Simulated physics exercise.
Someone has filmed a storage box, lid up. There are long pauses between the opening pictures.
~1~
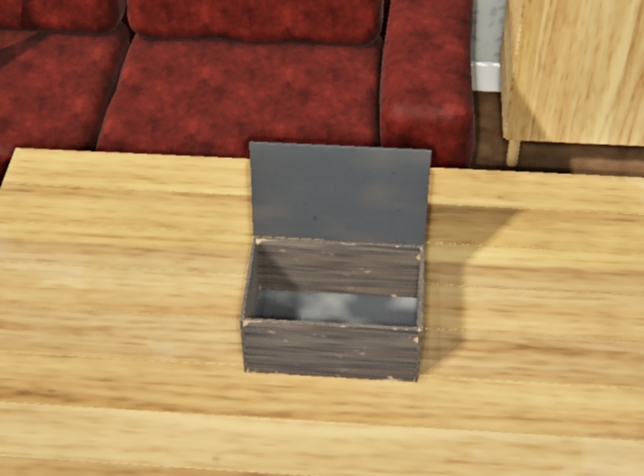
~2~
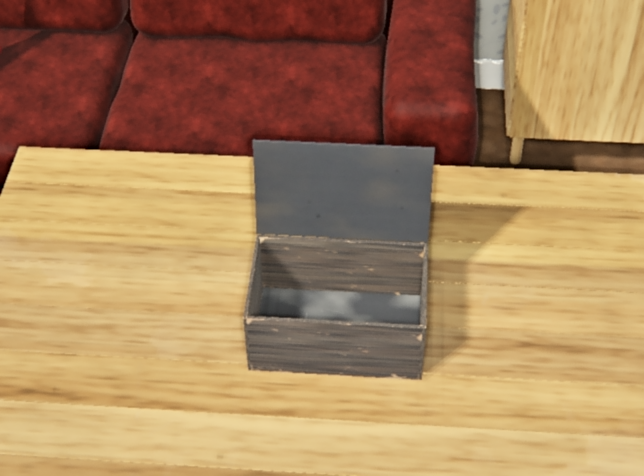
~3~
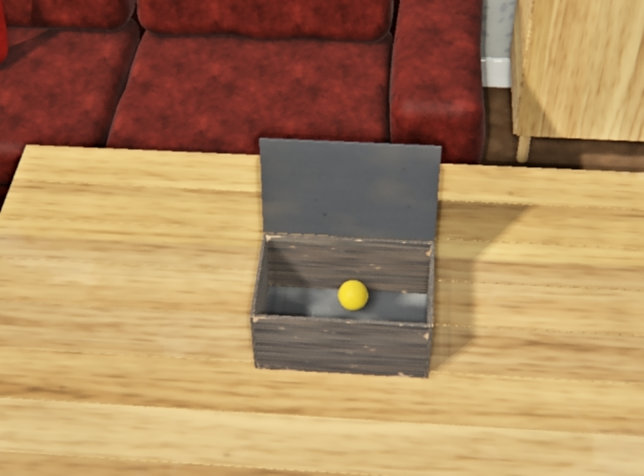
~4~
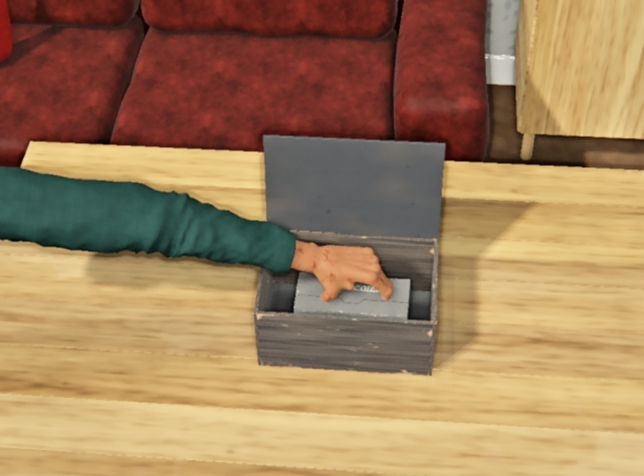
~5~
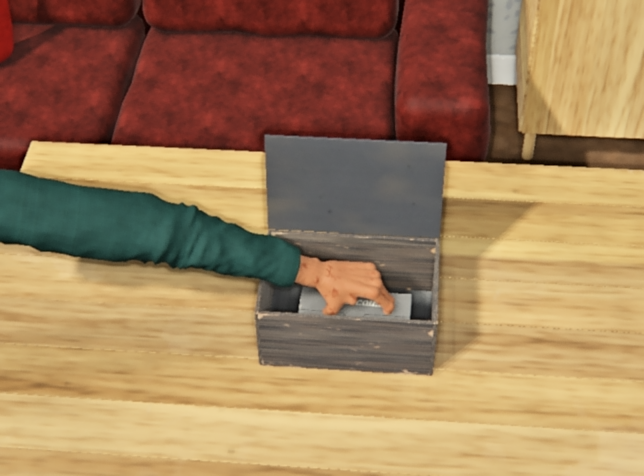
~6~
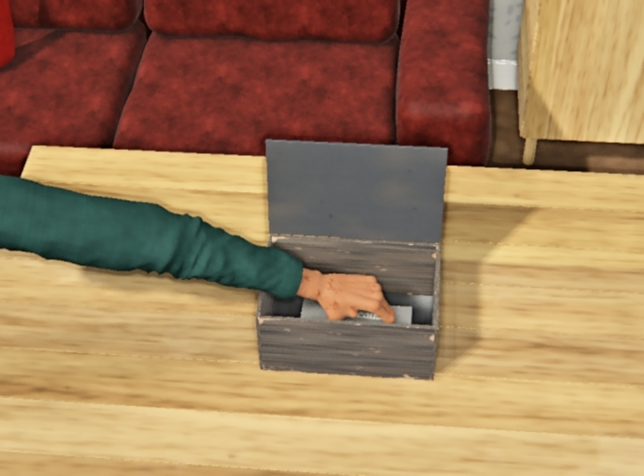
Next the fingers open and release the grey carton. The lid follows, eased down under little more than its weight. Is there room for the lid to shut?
The lid closes.
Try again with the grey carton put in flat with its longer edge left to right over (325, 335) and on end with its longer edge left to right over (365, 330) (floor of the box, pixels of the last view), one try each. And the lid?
In the first case it sits on the rim; in the second case it stays ajar.
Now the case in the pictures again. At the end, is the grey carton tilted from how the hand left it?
It stays as placed.
Then, 1.30 s on from there, lid 81° above the rim.
Then, 1.70 s on from there, lid 45° above the rim.
Then, 1.90 s on from there, lid 17° above the rim.
In the end, lid shut; both unmoved. At the end, from the last picture's camera, grey carton near (356, 334).
